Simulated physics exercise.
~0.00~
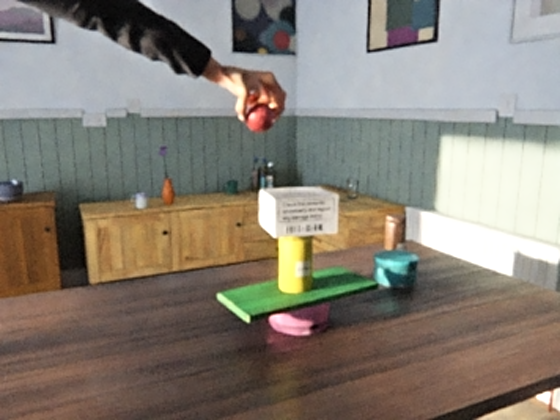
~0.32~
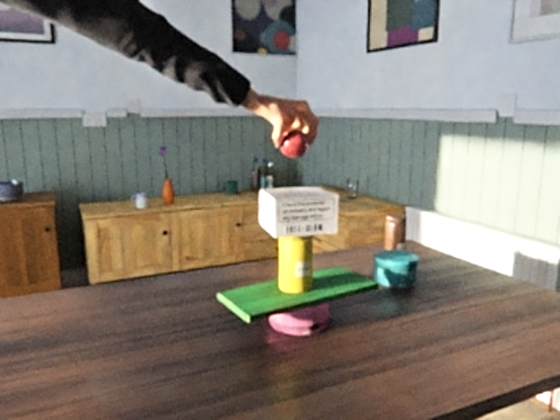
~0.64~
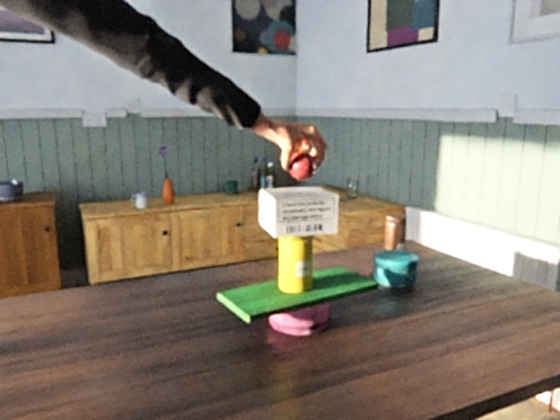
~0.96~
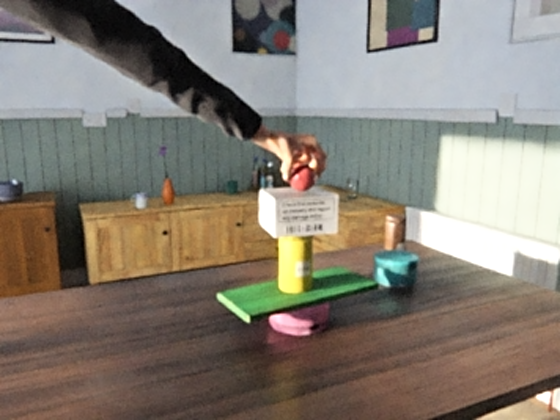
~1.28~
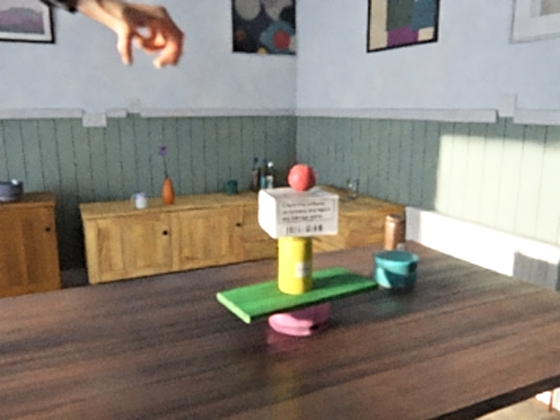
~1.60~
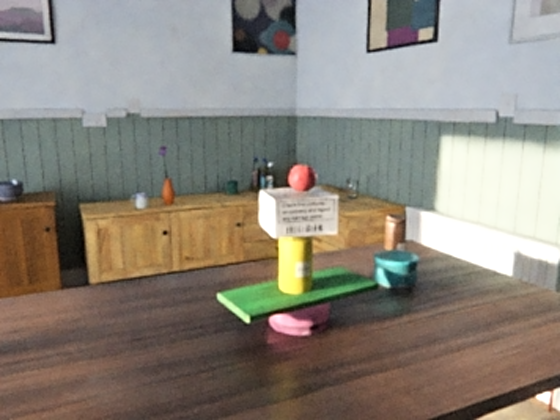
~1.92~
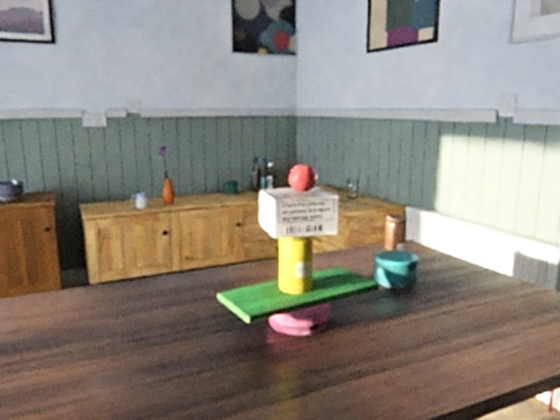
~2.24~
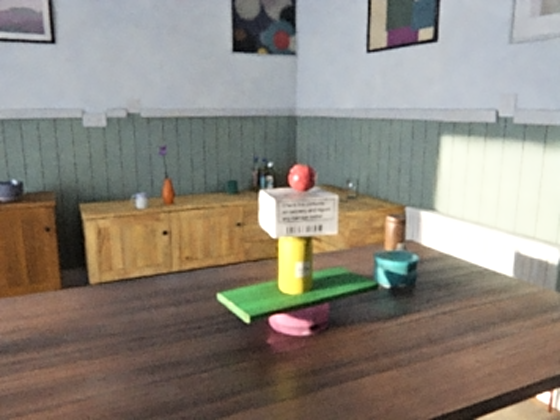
A red tomato, held in the fingers of a dark-sleeved arm reaching in from the upper left, hangs over a dark wooden table in a room with wooden cabinets and green panelling, seen from a still, slightly raised view. On the table, a pink tub supports a tilted-looking green board, a yellow jar and a white box, with a turquoise tub to the right. The hand moves right and lowers the tomato onto the box. It lets go, draws back to the left and leaves. The tomato rests on top, and the pile stays standing.
